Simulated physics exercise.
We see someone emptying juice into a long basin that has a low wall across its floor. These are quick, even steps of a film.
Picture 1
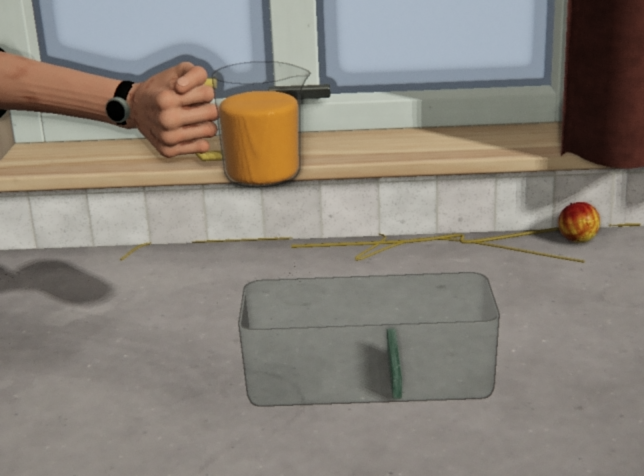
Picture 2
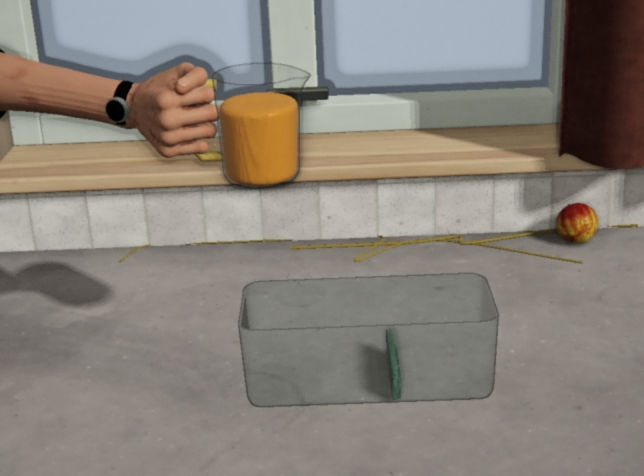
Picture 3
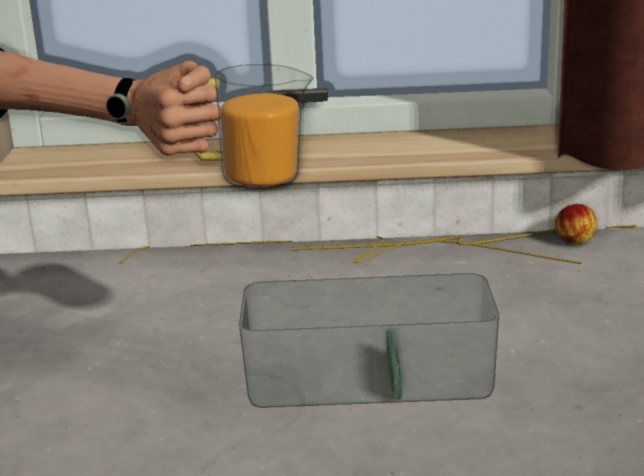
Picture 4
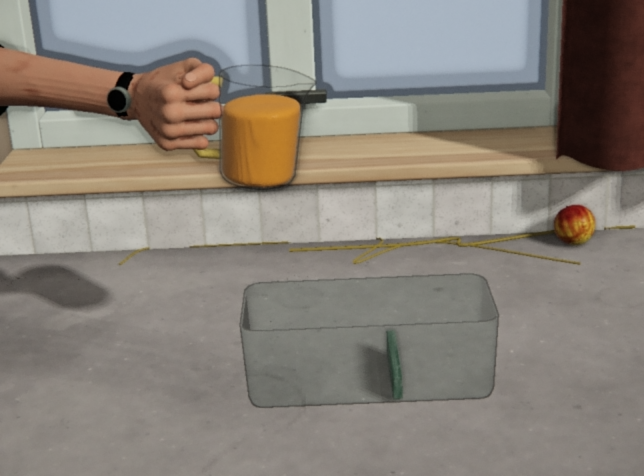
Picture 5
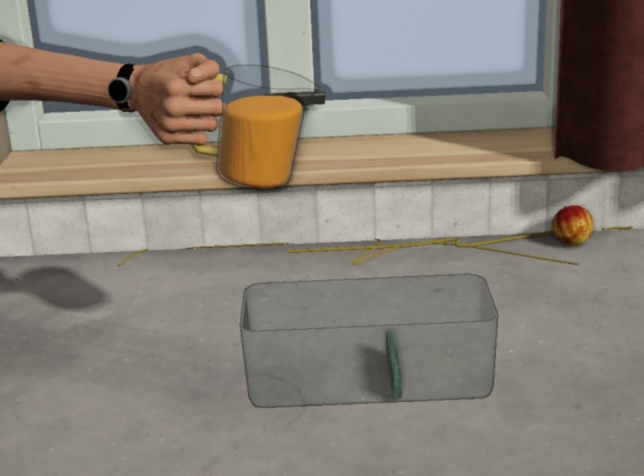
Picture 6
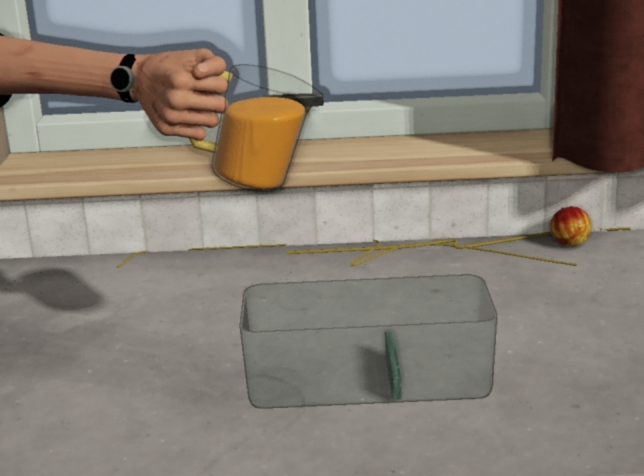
A hand wearing a dark watch held a clear jug of orange juice above a long see-through basin with a low wall inside, then gradually tilted the jug to the right.
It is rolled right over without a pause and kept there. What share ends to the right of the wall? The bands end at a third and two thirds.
The share right of the wall is from a third to two thirds.
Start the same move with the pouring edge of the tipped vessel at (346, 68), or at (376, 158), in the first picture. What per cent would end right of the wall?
About 75 and 80 per cent.
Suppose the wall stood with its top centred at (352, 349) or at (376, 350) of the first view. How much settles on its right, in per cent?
The first gives 85 %, the second 75 %.
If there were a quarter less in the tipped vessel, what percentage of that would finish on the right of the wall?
It comes to 40 per cent or so.
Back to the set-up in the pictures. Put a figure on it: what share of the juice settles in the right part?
It comes to 60 per cent or so.
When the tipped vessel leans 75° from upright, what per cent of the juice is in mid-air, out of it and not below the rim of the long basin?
Some 15 per cent.
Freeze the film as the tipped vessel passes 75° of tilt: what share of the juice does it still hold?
Near 80 %.
A moment on, the tilt is 75° and 82 per cent is still to pour, 1 is left of the wall and 0 right of it.
Next, the tilt is 111° and 15 per cent is still to pour, 7 is left of the wall and 48 right of it.
Then the tilt is 121° and 0 per cent is still to pour, 37 is left of the wall and 59 right of it.
Later the tilt is 121° and 0 per cent is still to pour, 38 is left of the wall and 58 right of it.
Finally, 38 per cent lies left of the wall, 58 right of it and 4 outside.
